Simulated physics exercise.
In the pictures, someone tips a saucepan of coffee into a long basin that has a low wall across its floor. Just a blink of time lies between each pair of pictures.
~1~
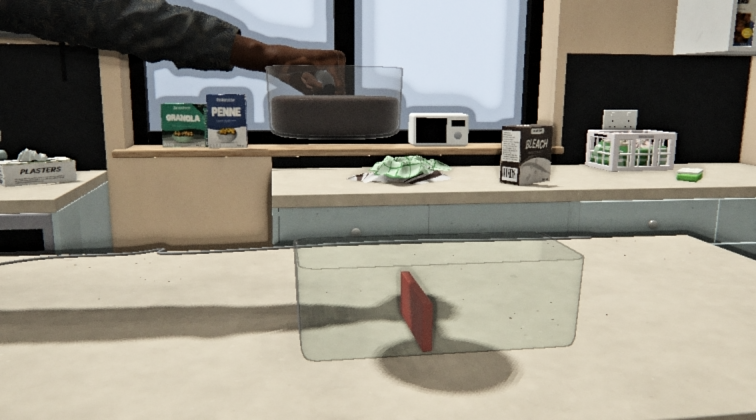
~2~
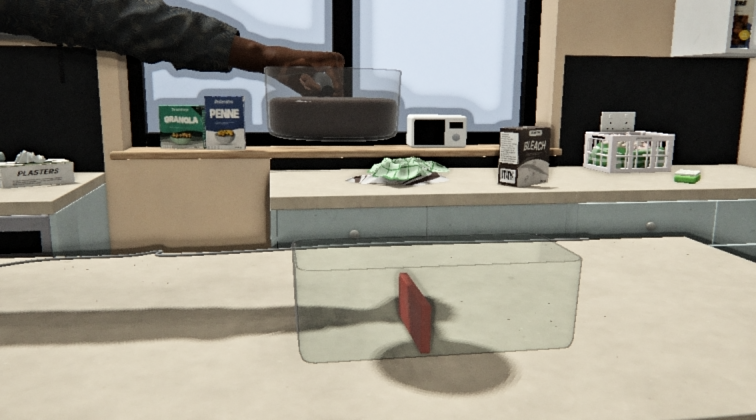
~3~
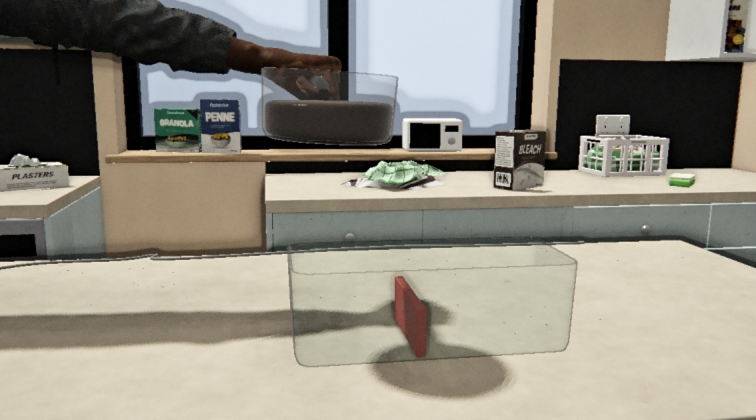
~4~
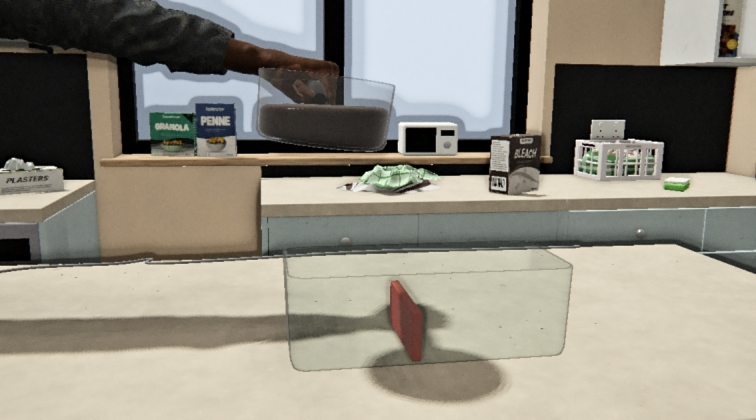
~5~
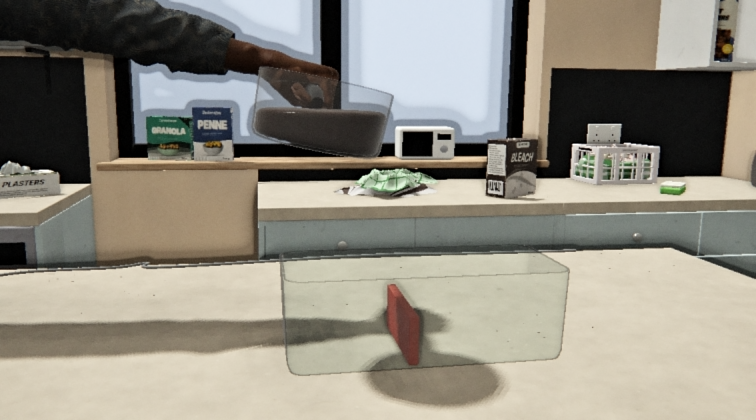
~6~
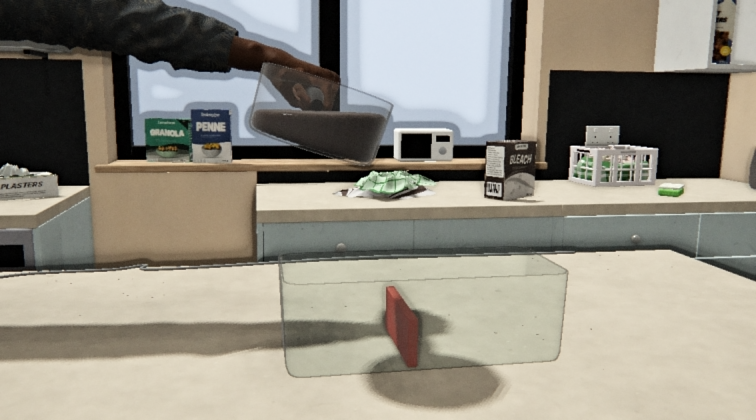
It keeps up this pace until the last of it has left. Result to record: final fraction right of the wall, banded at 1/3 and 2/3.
Fraction right of wall: Over 2/3.
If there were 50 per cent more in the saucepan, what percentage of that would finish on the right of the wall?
Roughly 85 in a hundred.
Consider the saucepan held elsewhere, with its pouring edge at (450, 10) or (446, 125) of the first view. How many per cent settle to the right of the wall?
In order, roughly 95 percent and 100 percent.
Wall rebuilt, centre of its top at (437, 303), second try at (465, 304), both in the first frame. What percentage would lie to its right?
60 per cent first, then 20 per cent.
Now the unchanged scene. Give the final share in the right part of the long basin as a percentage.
Close to 85 per cent.
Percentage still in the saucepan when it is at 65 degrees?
About 65 % remains.
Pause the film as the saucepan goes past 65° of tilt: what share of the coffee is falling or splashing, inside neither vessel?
It's close to 30 percent.
A moment on, the saucepan is tipped part way and 63 per cent is still to pour, 1 is left of the wall and 5 right of it.
Next, the saucepan is tipped on its side and 17 per cent is still to pour, 2 is left of the wall and 65 right of it.
Then the saucepan is tipped on its side and 2 per cent is still to pour, 11 is left of the wall and 83 right of it.
Later the saucepan is tipped on its side and 0 per cent is still to pour, 16 is left of the wall and 83 right of it.
Finally, 16 per cent lies left of the wall, 83 right of it and 1 outside.
